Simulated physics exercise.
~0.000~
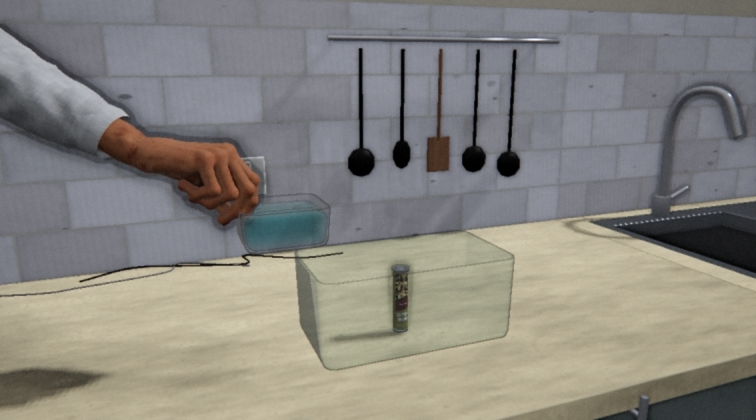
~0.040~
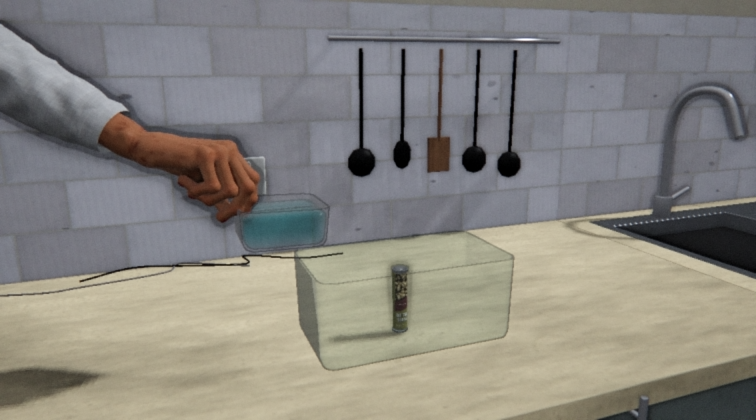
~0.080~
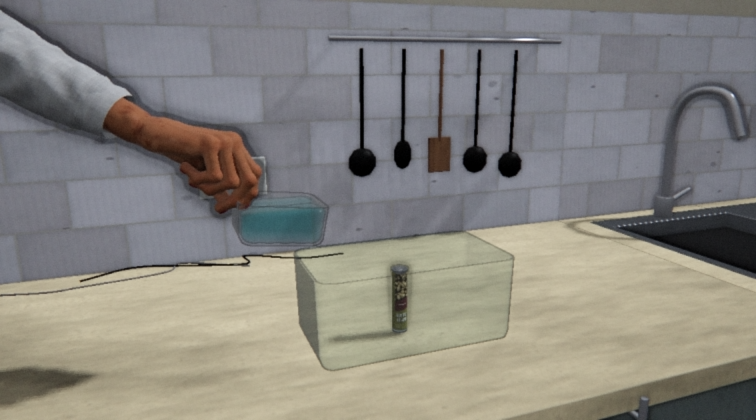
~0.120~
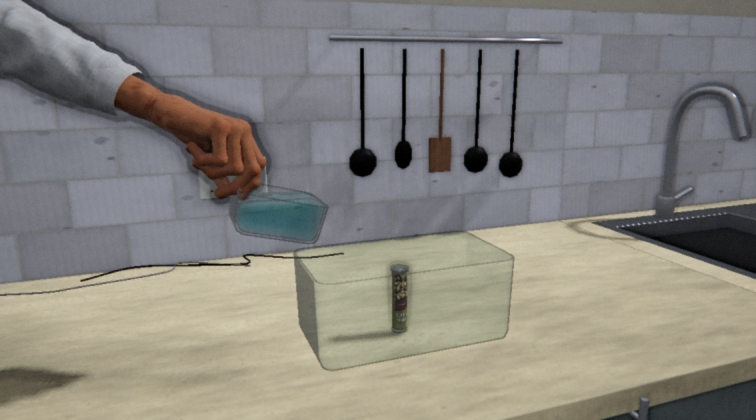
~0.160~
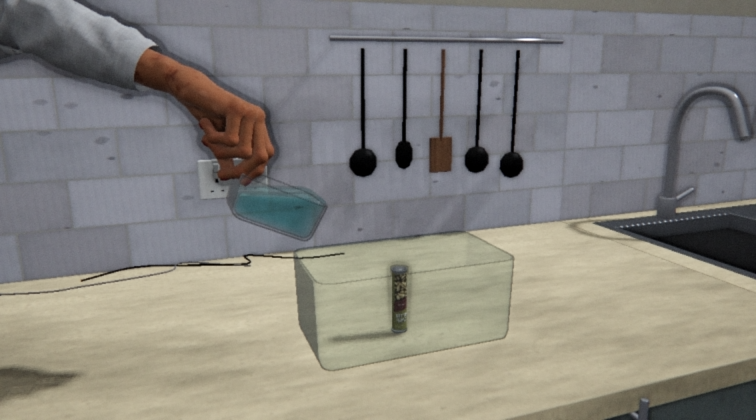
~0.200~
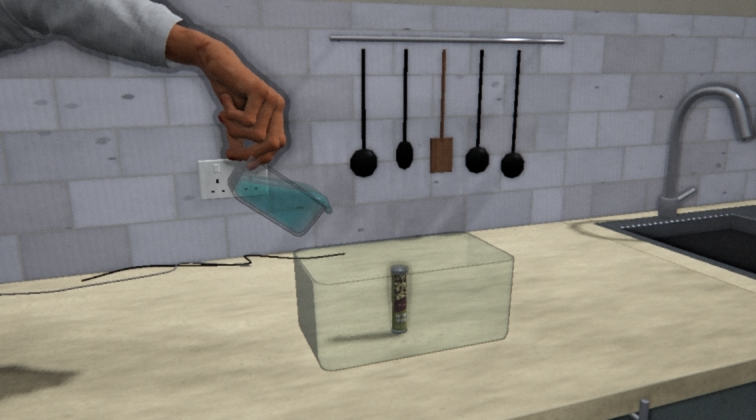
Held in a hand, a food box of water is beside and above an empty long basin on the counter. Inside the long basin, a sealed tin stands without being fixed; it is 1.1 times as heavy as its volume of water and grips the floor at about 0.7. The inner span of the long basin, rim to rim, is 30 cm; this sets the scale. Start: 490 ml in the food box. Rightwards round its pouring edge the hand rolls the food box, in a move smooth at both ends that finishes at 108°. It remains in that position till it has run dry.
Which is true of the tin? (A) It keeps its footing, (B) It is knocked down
It is knocked down.
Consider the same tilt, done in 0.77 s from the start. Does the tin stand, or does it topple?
Outcome - the tin comes down.
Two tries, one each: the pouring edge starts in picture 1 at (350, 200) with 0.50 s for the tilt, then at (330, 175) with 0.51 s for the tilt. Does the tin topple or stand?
The tin stays vertical the first time and stays vertical the second time.
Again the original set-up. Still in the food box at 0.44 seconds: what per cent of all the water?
16 %.
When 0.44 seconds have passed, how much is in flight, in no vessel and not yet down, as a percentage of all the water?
Around 60 in a hundred.
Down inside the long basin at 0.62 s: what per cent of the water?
About 94 %.
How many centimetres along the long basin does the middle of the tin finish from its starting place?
Looks like roughly 6.5 cm in total.
Then, 0.44 s in, the tilt is 104° and 16 per cent is still to pour; the tin stands where it began.
Then, 0.62 s in, the tilt is 108° and 1 per cent is still to pour; the tin leans 24°.
Then, 0.80 s in, the tilt is 108° and 0 per cent is still to pour; the tin lies on its side.
Then, 1.00 s in, the tilt is 108° and 0 per cent is still to pour; the tin lies on its side.
Finally, the tin lies on its side.
